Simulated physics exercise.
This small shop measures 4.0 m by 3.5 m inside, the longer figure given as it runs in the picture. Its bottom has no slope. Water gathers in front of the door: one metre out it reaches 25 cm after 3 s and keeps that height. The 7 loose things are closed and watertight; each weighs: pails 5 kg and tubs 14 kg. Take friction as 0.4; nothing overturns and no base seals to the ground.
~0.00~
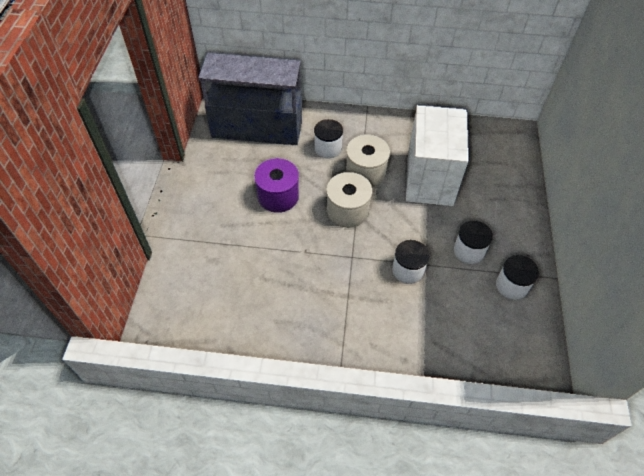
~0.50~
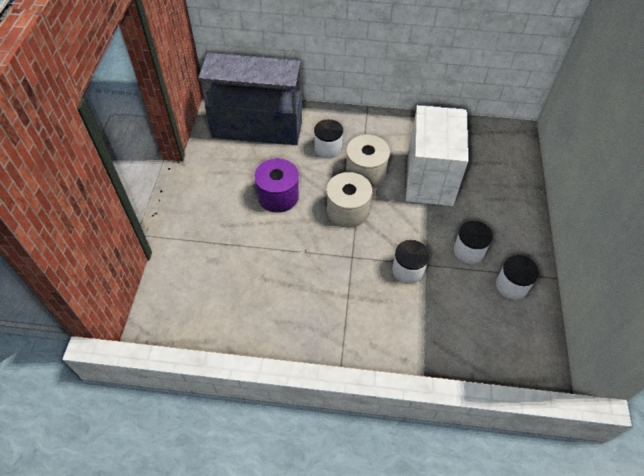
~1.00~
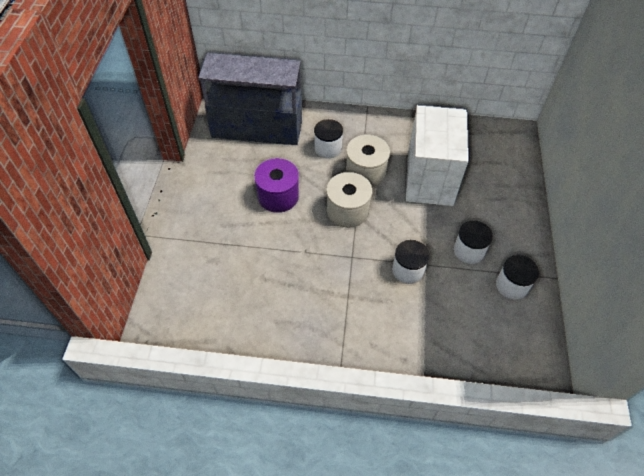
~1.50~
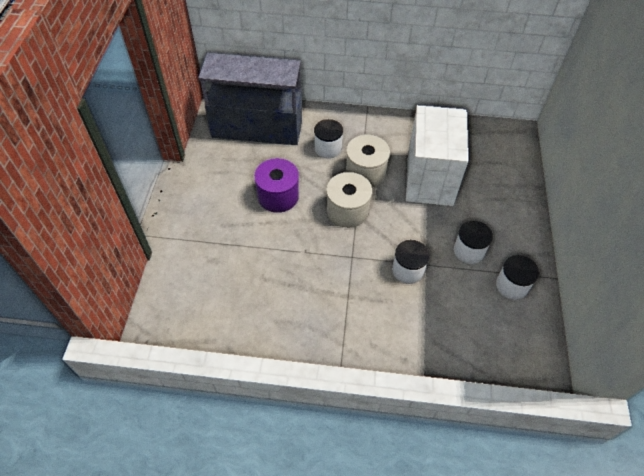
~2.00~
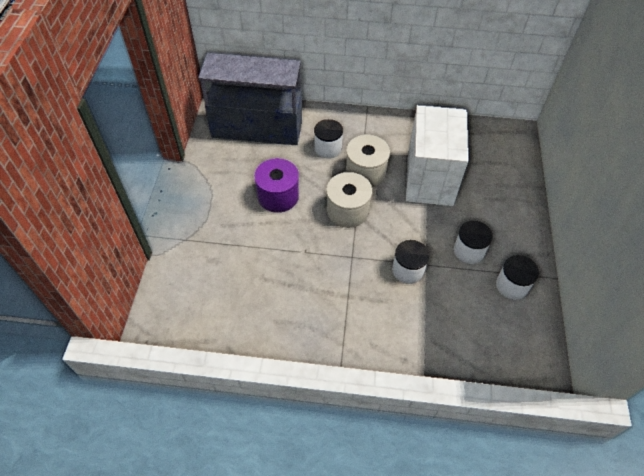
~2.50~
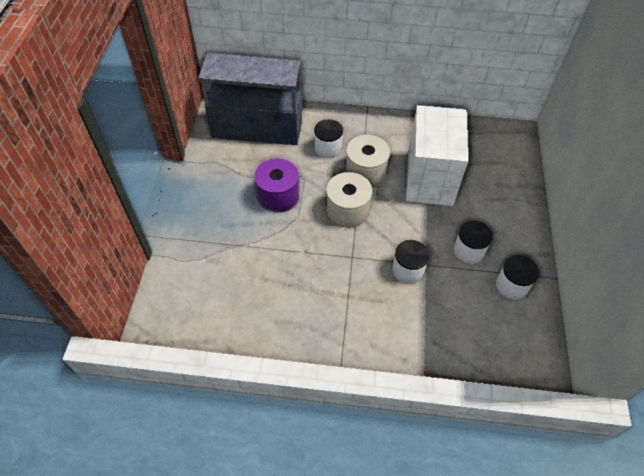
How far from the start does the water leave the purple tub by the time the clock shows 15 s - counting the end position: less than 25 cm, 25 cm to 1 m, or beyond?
The purple tub gets carried off.
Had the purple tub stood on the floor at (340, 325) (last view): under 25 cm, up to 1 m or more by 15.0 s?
It slides a little.
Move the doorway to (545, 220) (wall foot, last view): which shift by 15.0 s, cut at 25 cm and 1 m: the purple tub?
In that case the purple tub travels far.
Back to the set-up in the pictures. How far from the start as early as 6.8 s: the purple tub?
Roughly 200 cm by then.
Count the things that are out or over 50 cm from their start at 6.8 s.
By then 7.
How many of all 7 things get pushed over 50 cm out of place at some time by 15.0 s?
I count 7.
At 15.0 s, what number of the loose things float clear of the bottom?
I count 7.
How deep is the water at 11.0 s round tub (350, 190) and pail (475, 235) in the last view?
About 17 and 16 cm.
After 3.5 s the purple tub is near (308, 173), 0.3 m from its start, aground; 0 afloat.
After 6.8 s the purple tub is near (453, 254), 1.9 m from its start, aground; 5 afloat.
After 11.0 s the purple tub is near (555, 356), 3.1 m from its start, afloat; 7 afloat.
After 15.0 s the purple tub is near (457, 327), 2.3 m from its start, afloat; 7 afloat.
